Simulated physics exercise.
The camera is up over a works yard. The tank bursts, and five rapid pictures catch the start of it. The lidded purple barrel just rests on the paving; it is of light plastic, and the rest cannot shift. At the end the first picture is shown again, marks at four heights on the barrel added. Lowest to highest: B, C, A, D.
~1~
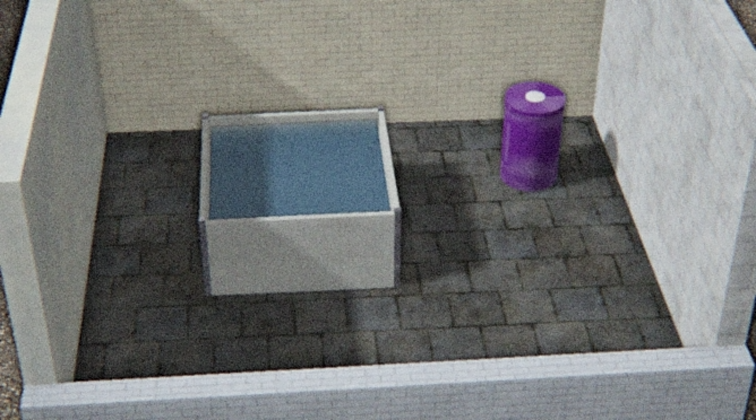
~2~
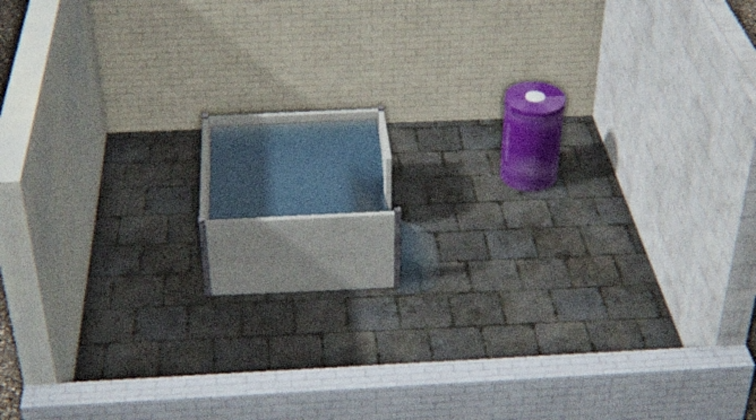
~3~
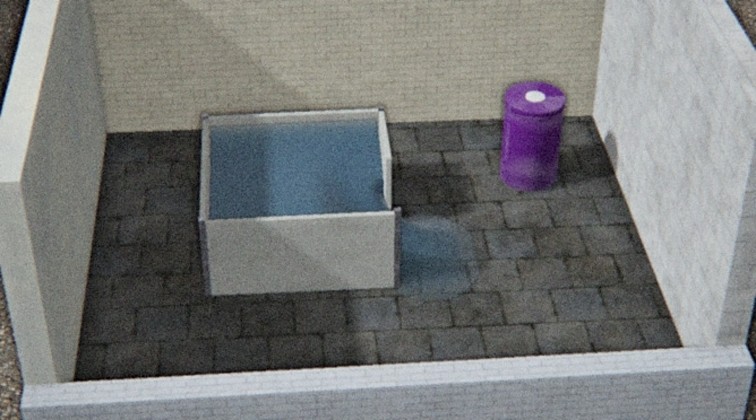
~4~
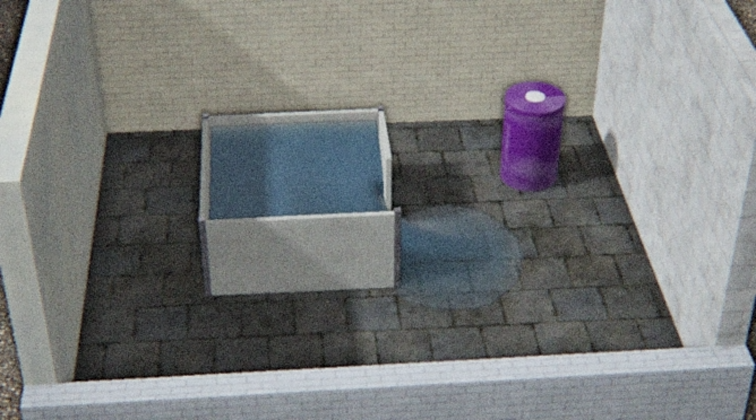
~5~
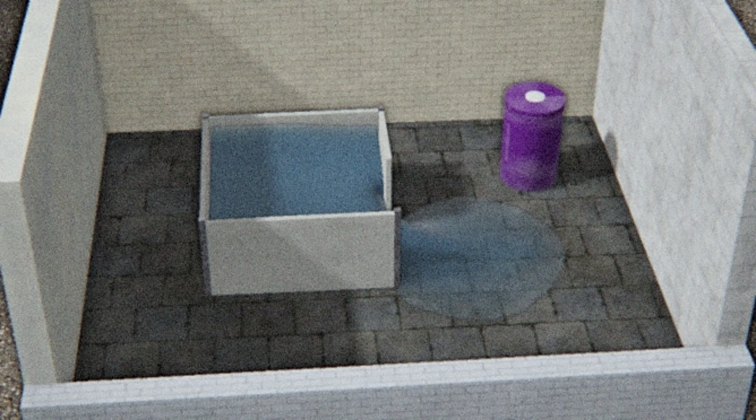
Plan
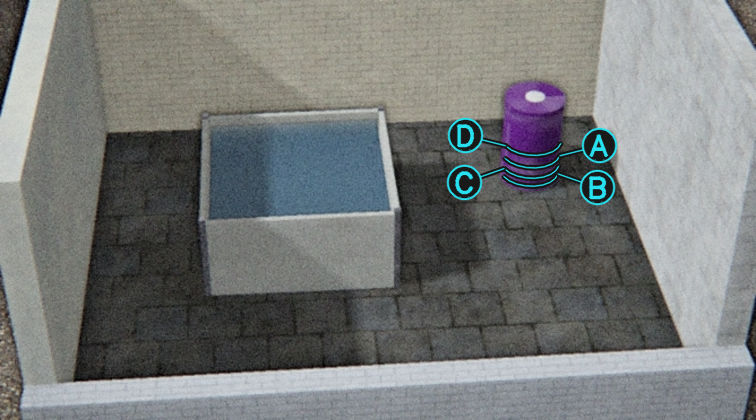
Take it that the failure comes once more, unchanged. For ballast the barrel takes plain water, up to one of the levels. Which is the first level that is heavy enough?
C is the one.
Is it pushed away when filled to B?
Yes, that goes wrong.
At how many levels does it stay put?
Three.
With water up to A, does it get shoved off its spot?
No, that is safe.
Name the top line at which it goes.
The answer is B.
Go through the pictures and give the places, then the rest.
The first picture shows lid of the purple barrel at (534, 97); tank full, its middle at (297, 170).
In the second picture, 2 % of the ground under water, its edge towards the barrel at (416, 228).
In the third picture, 4 % of the ground under water, its edge towards the barrel at (442, 221).
In the fourth picture, 7 % of the ground under water, its edge towards the barrel at (483, 219).
The fifth picture shows lid of the purple barrel at (534, 97); 11 % of the ground under water, its edge towards the barrel at (508, 210).
In cyan, A at (535, 167); B at (534, 186); C at (534, 178); D at (536, 155); from the bottom up B, C, A, D.
For line A, it does not move.
For line B, it is pushed about its own width away.
For line C, it does not move.
For line D, it does not move.
